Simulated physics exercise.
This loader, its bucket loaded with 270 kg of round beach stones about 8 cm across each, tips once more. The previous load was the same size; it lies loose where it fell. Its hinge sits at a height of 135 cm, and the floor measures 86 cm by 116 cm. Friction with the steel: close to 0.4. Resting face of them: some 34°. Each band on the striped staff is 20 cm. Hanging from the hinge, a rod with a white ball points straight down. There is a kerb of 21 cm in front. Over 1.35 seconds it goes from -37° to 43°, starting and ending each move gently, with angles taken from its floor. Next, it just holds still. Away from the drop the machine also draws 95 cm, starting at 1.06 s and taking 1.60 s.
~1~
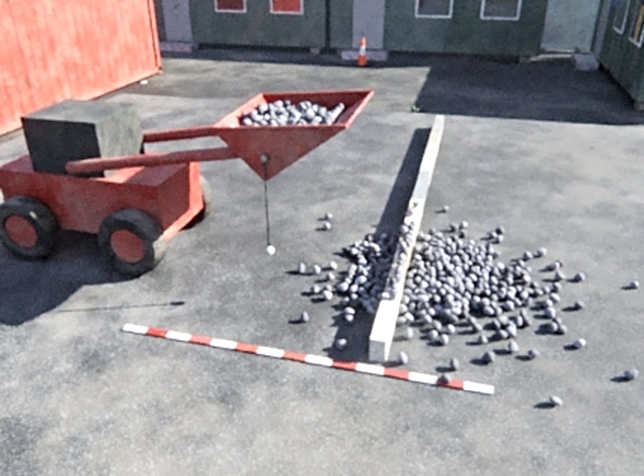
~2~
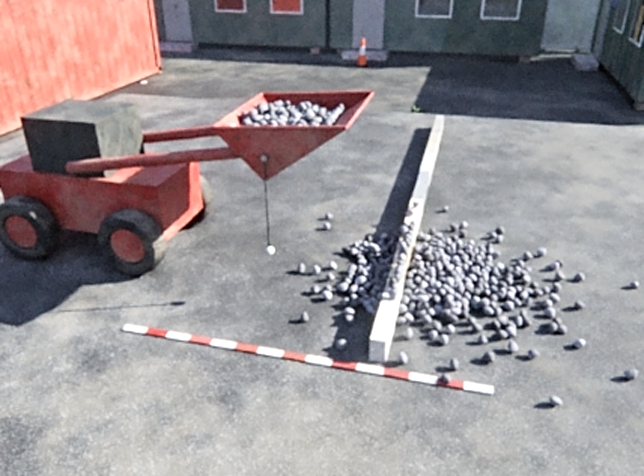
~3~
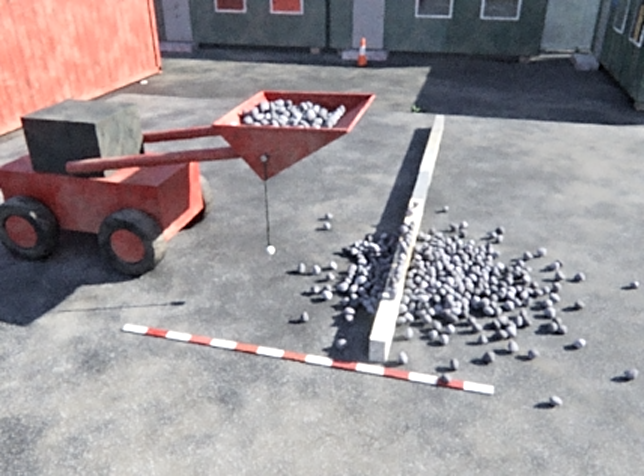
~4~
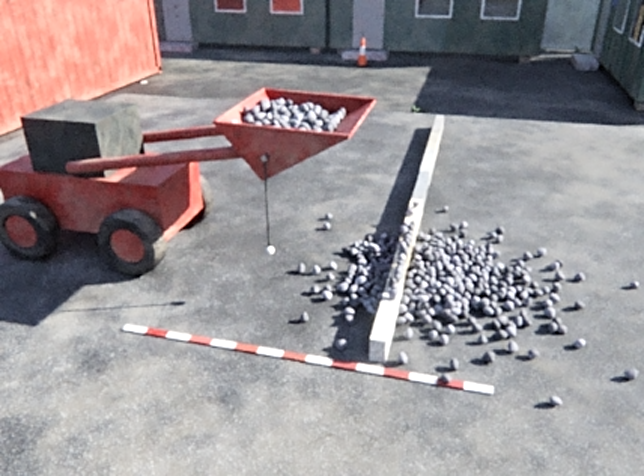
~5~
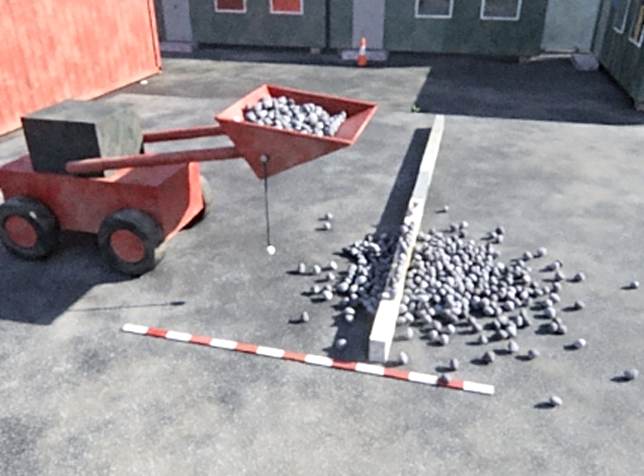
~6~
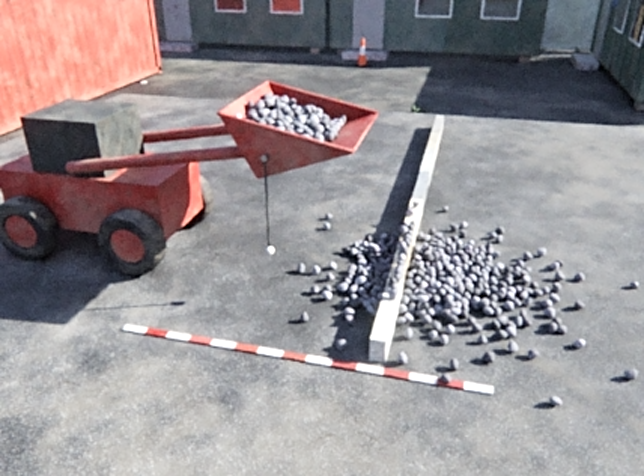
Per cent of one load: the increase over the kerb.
1 percent.
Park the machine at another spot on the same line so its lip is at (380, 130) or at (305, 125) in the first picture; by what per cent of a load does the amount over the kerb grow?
Around 20 percent, then around 0 percent.
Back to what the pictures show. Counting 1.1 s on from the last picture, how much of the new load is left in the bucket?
I'd say about 20 per cent.
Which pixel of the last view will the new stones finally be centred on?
Their middle rests near (357, 264).
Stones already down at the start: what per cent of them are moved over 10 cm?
Close to 5 in a hundred of them.
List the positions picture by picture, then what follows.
The bucket is at -37°, its lip at (346, 127); the top of the load is at (284, 109). The earlier load is highest near (404, 249), 25 cm above ground level, 31 % on this side of the kerb, 69 % over the kerb, in the first picture.
Lip at (347, 128), floor tilted -36°, highest stones at (280, 109), in the second picture.
The bucket is at -34°, its lip at (348, 131); the top of the load is at (281, 107), in the third picture.
The bucket is at -30°, its lip at (350, 137); the top of the load is at (276, 106), in the fourth picture.
Lip at (351, 144), floor tilted -26°, highest stones at (273, 104), in the fifth picture.
The bucket is at -20°, its lip at (353, 152); the top of the load is at (271, 102), in the sixth picture.
Then, 0.6 s after the last picture the floor is at 30°; in per cent of one load, 100 in the bucket, 31 on this side of the kerb, 69 over the kerb; the foremost stones are at (597, 297).
Then, 1.1 s after the last picture the floor is at 43°; in per cent of one load, 22 in the bucket, 109 on this side of the kerb, 69 over the kerb; the foremost stones are at (597, 297).
Then, 2.7 s after the last picture the floor is at 43°; in per cent of one load, 0 in the bucket, 130 on this side of the kerb, 70 over the kerb; the foremost stones are at (597, 297).
Then, 5.3 s after the last picture the floor is at 43°; in per cent of one load, 0 in the bucket, 130 on this side of the kerb, 70 over the kerb; the foremost stones are at (597, 297). Net gain over the kerb, 1.
